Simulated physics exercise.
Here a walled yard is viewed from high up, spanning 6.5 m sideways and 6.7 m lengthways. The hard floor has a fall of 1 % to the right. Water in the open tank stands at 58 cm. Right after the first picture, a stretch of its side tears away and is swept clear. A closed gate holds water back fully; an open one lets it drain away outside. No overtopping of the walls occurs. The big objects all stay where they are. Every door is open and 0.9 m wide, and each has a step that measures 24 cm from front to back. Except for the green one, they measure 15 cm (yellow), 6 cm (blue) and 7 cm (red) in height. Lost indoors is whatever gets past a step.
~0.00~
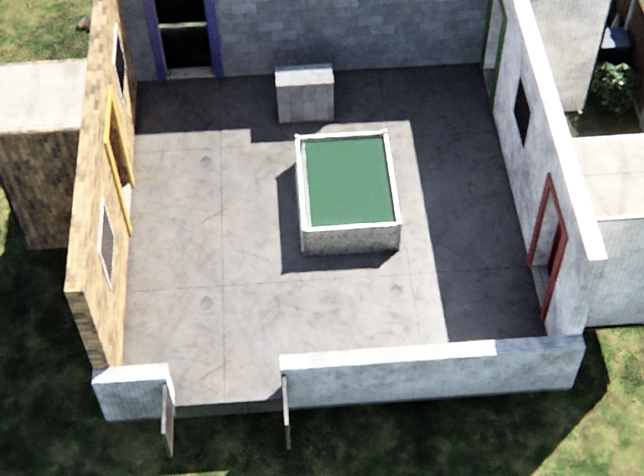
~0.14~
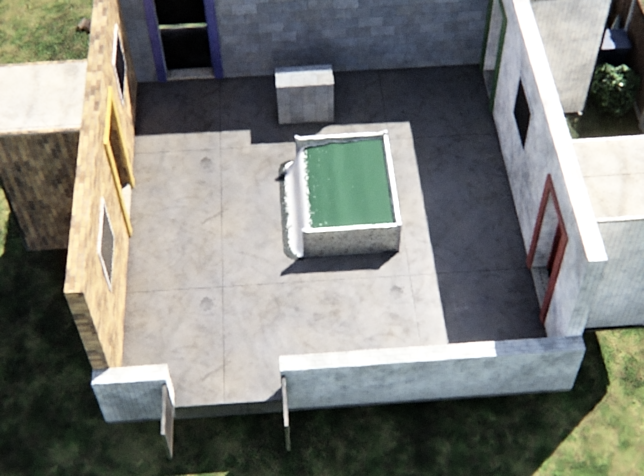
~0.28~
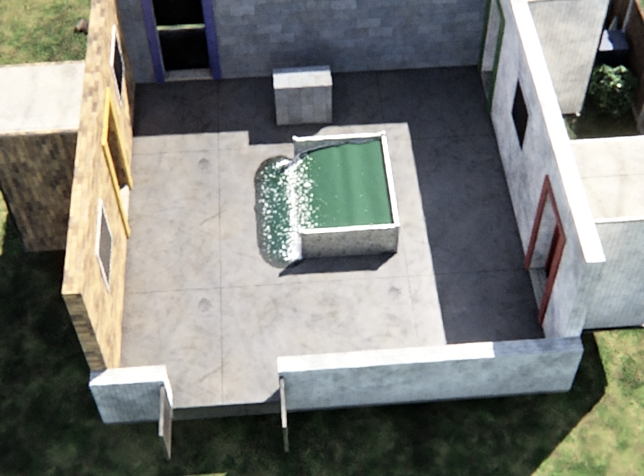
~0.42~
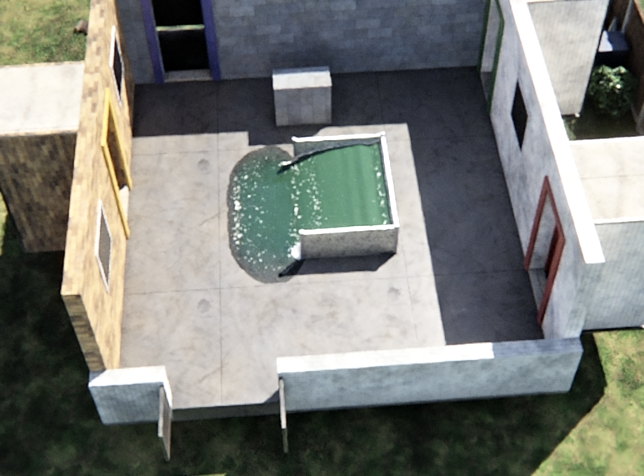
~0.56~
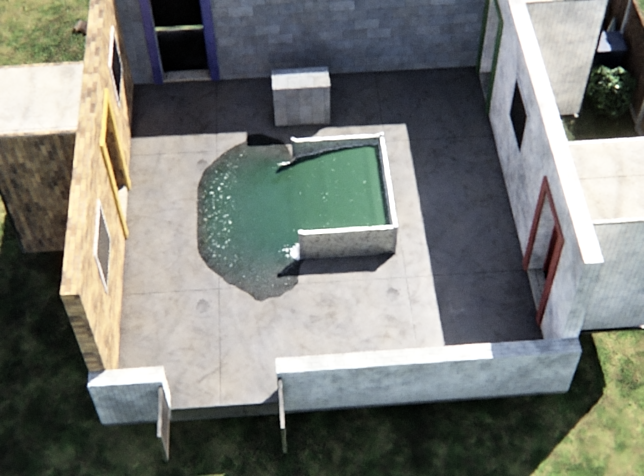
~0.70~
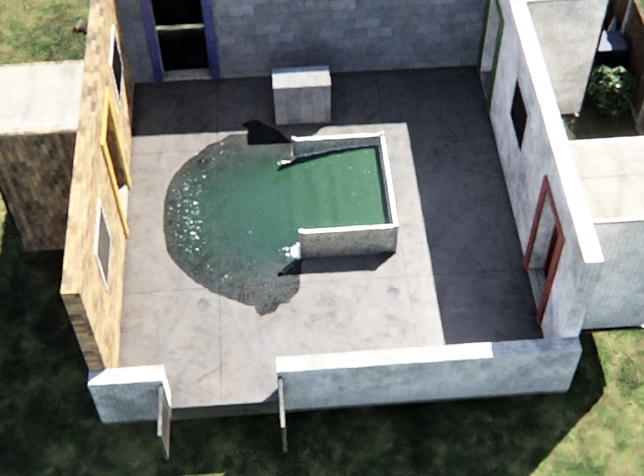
In a walled yard seen from above, the left side of an open tank of green water gives way, and the water pours out through the gap, spreading leftward across the grey floor in a widening rounded pool.
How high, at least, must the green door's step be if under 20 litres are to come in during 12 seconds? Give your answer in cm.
I would say about 6 cm.
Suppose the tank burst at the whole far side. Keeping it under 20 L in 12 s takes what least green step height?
You'd want it roughly 25 centimetres tall.
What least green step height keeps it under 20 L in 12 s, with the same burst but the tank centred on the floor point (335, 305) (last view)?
It must be around 6.5 cm tall.
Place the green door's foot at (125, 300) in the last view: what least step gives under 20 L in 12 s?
It needs about 12.0 cm.
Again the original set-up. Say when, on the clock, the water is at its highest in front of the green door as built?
I'd say near 7.0 seconds.
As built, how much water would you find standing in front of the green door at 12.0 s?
6.5 cm.
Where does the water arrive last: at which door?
It's the red one.
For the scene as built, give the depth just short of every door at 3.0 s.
At the yellow door the depth is 16 cm, at blue 13 cm, at green 0 cm and at red 0 cm.
After 1.4 s water covers 30 % of the floor, deepest (31 cm) near (127, 217); it has not reached the green door.
After 3.0 s water covers 35 % of the floor, deepest (25 cm) near (118, 386); it has not reached the green door.
After 12.0 s water covers 85 % of the floor, deepest (8 cm) near (515, 220); 6 cm at the green door, 5 litres in over its 8 cm step.
At the green door as built, the water arrived by 6.2 s and peaked near 10 cm at 7.0 s.
Run again over the same 12 s with other heights there, 37 litres in over 4.5 cm, 7 litres over 7.5 cm. The limit of 20 litres is kept from about 6 cm up.
